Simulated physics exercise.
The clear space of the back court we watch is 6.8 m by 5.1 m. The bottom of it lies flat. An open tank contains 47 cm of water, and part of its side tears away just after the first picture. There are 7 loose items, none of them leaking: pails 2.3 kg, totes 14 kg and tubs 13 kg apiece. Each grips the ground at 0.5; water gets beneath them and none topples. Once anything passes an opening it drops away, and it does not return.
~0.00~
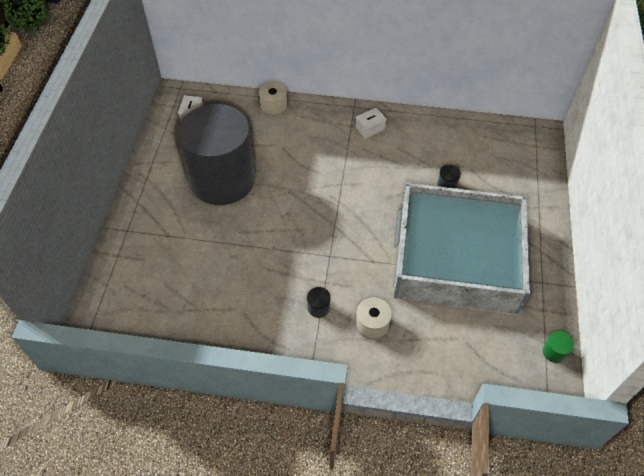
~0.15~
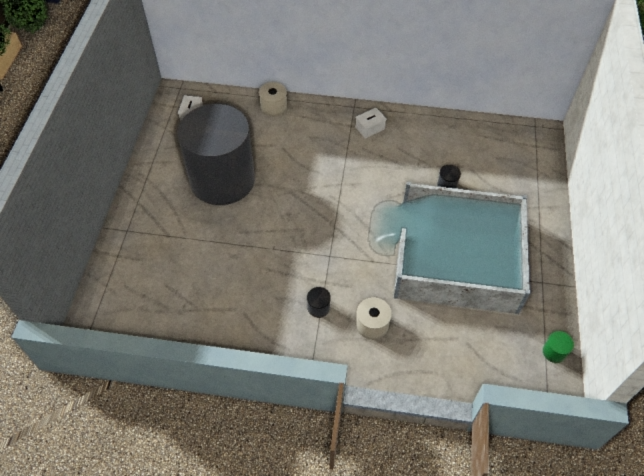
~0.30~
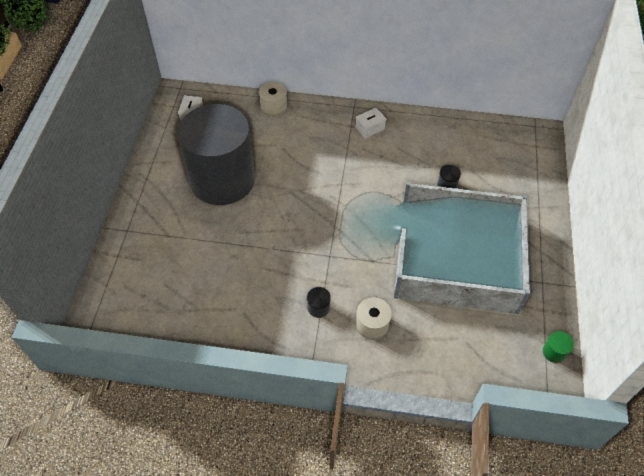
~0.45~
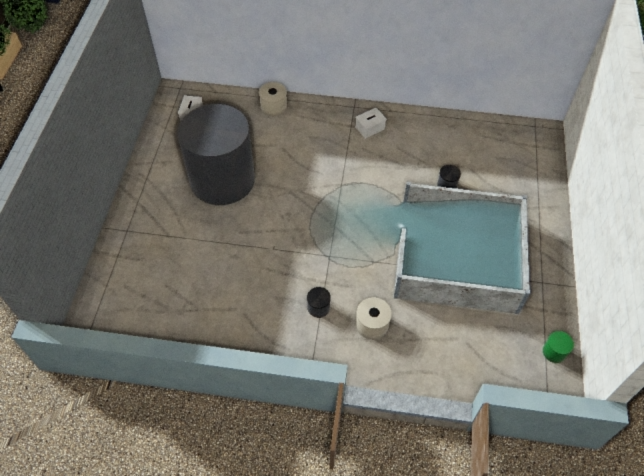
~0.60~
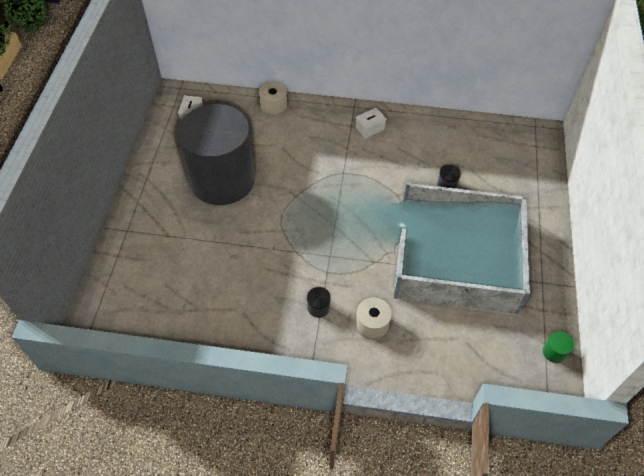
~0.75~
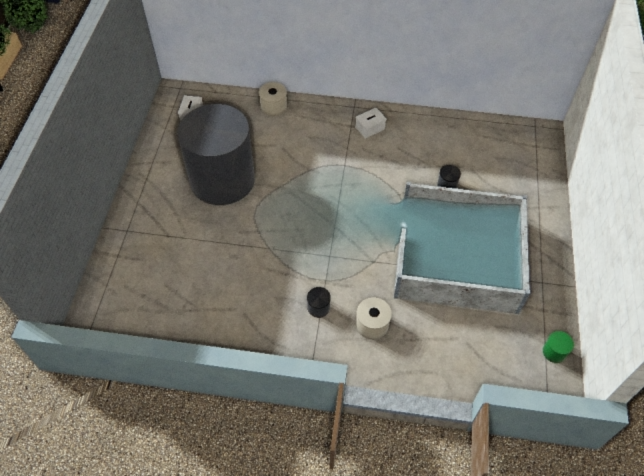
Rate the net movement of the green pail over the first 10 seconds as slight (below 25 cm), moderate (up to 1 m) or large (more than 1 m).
Slight.
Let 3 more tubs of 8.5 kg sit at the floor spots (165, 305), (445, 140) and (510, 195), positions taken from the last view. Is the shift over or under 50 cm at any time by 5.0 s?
So that's within the threshold, within the threshold and within the threshold, in that sequence.
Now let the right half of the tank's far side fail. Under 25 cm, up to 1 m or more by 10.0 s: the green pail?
What happens next is that the green pail gets swept a long way.
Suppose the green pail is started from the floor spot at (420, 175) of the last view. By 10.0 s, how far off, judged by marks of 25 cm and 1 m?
As it turns out, it barely budges.
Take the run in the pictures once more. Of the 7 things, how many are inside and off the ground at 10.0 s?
Answer: 1.
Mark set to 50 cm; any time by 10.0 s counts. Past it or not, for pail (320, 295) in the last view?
Beyond.
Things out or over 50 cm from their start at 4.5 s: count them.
Count: 0.
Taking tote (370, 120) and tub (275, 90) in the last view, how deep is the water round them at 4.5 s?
Close to 2 and 7 centimetres.
After 2.0 s the green pail is near (561, 343), 0.0 m from its start, aground; 0 of 7 are out; 0 afloat.
After 4.5 s the green pail is near (561, 343), 0.0 m from its start, aground; 0 of 7 are out; 0 afloat.
After 7.0 s the green pail is near (561, 343), 0.0 m from its start, aground; 0 of 7 are out; 0 afloat.
After 10.0 s the green pail is near (561, 343), 0.0 m from its start, aground; 0 of 7 are out; 1 afloat.
